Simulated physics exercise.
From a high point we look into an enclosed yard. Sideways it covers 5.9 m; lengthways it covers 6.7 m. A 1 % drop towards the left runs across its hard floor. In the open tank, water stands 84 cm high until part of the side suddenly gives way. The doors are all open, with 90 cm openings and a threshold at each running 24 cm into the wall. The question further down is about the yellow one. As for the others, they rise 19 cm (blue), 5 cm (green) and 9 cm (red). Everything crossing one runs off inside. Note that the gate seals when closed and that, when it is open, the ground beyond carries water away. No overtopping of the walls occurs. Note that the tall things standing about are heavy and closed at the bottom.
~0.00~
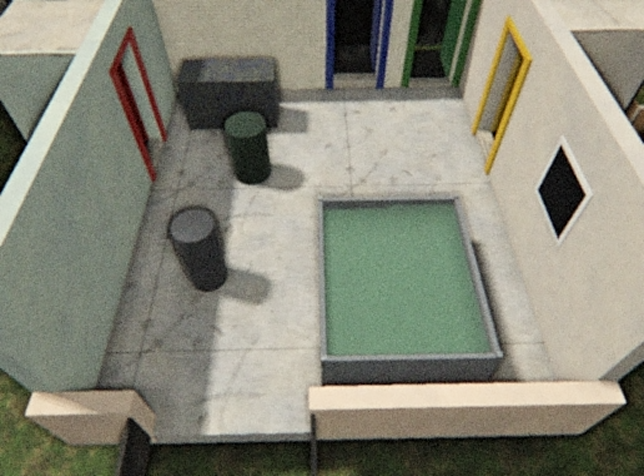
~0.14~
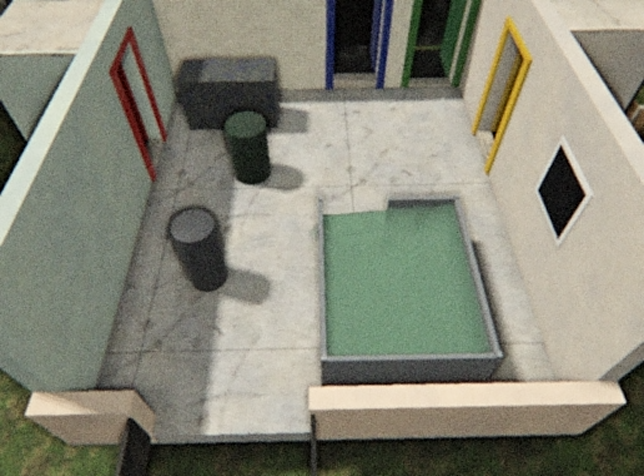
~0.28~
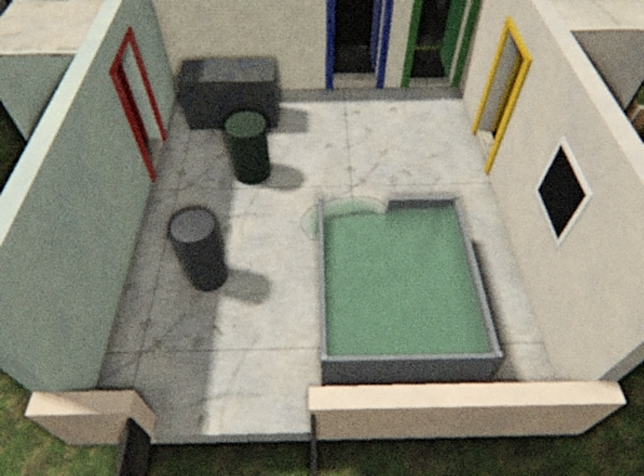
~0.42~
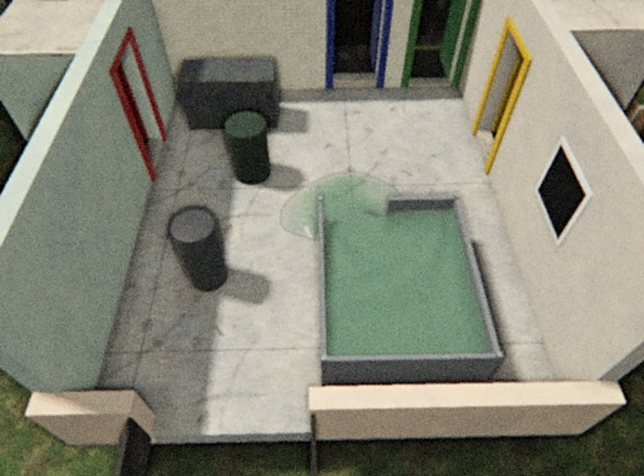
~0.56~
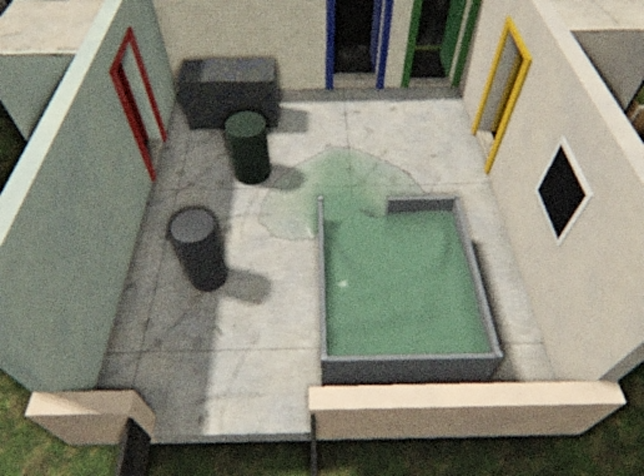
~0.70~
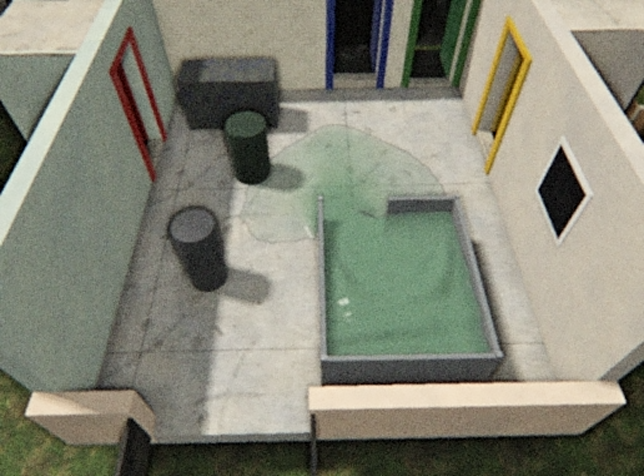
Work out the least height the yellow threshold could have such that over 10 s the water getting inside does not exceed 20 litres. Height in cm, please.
The least height is about 5.5 cm.
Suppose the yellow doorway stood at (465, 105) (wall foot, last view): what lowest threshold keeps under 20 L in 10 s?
About 17 cm.
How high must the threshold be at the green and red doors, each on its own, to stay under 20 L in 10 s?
Some 19 cm for green, some 14.5 cm for red.
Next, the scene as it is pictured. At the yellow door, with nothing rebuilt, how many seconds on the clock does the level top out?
Crest at t of about 5.0 s.
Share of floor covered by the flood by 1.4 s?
Close to 40 per cent of it is wet.
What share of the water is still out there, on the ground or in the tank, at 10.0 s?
About 82 in every hundred.
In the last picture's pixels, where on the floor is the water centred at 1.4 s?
(368, 252), roughly.
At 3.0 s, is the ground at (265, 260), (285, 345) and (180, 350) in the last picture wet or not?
So the three spots come out spared, spared, spared, in that order.
After 1.4 s water covers 40 % of the floor, deepest (44 cm) near (341, 229); 1 cm at the yellow door, 0 litres in over its 15 cm threshold.
After 3.0 s water covers 60 % of the floor, deepest (35 cm) near (281, 90); 4 cm at the yellow door, 0 litres in over its 15 cm threshold.
After 10.0 s water covers 100 % of the floor, deepest (16 cm) near (89, 417); 7 cm at the yellow door, 0 litres in over its 15 cm threshold.
At the yellow door as built, the water arrived by 1.4 s and peaked near 11 cm at 4.8 s.
Run again over the same 10 s with other heights there, 33 litres in over 4.5 cm, 16 litres over 6 cm. The limit of 20 litres is kept from about 5.5 cm up.
